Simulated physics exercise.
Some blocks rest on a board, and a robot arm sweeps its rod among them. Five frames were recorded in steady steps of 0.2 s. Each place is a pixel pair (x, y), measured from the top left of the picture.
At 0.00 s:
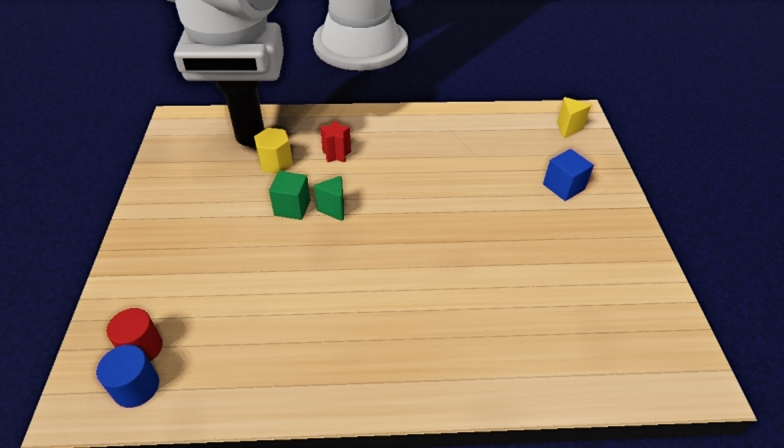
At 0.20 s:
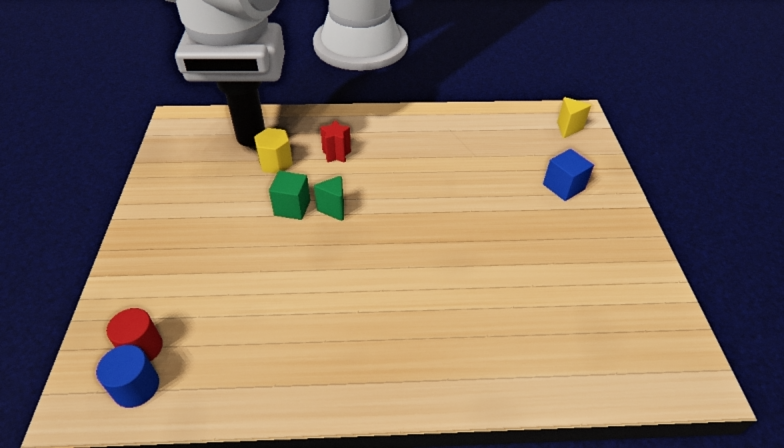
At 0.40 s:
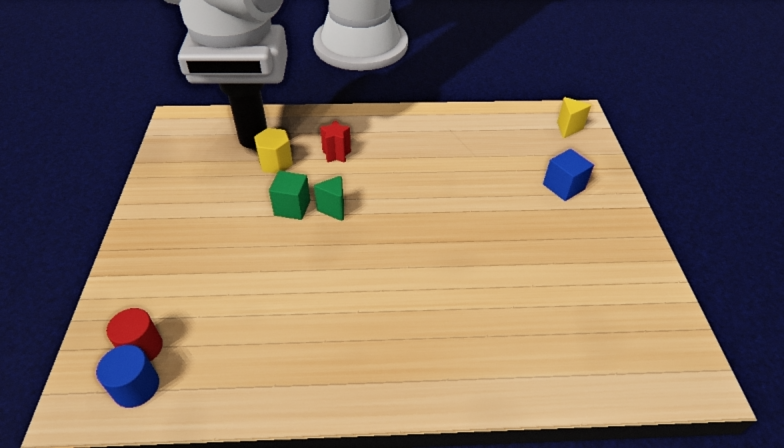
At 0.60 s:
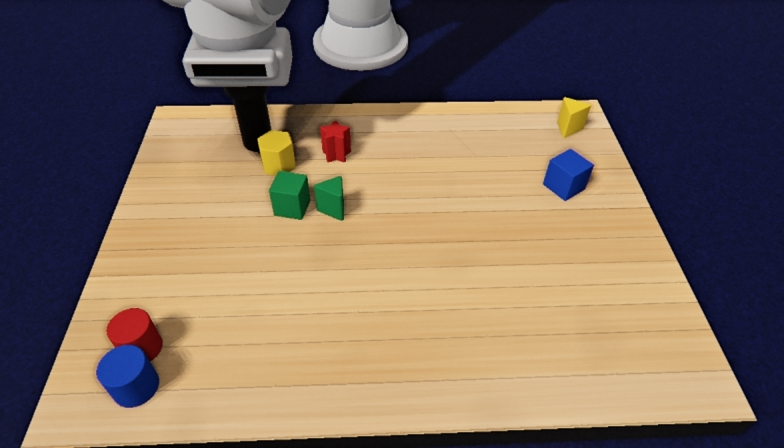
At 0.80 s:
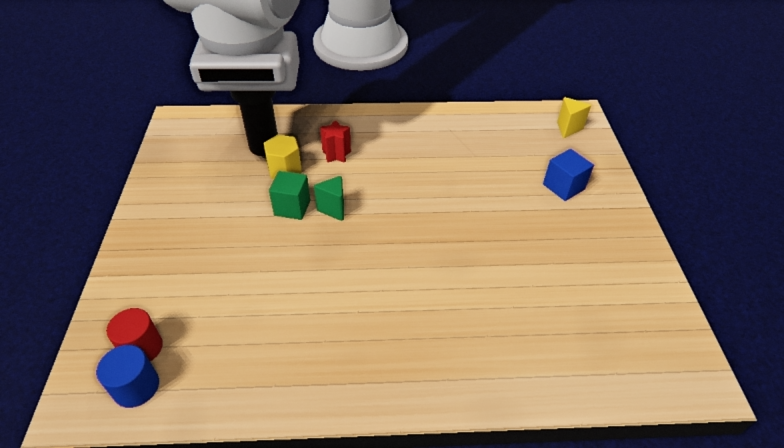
A robot arm's black rod stayed nearly still at first, then nudged the yellow six-sided block slightly right and toward the viewer, near the green and red blocks, while the other blocks stayed put.
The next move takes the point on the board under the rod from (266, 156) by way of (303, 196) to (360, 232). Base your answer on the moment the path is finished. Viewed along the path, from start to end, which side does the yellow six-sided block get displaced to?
It slides leftward.
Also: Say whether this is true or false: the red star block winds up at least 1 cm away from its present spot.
My answer: False.
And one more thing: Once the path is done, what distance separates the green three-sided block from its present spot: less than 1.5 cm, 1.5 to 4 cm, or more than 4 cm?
Net shift: Above 4 cm.
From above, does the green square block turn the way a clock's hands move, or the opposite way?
That block twists clockwise.
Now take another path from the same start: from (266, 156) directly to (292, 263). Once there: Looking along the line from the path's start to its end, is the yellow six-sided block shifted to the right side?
Final answer: No.
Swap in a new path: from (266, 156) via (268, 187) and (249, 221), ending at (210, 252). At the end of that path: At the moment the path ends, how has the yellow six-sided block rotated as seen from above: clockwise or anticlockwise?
In a top view, it turns counterclockwise.
On the path given first. One third of the way, rod (289, 174); yellow six-sided block (314, 168); green square block (290, 187), turned 20° clockwise.
Two thirds of the way, rod (318, 202); yellow six-sided block (350, 181), turned 50° anticlockwise; green square block (287, 199), turned 30° clockwise; green three-sided block (360, 200).
At the end, rod (360, 225); yellow six-sided block (367, 181), turned 95° anticlockwise; green square block (286, 200), turned 30° clockwise; green three-sided block (390, 207), turned 40° anticlockwise; red star block in place.
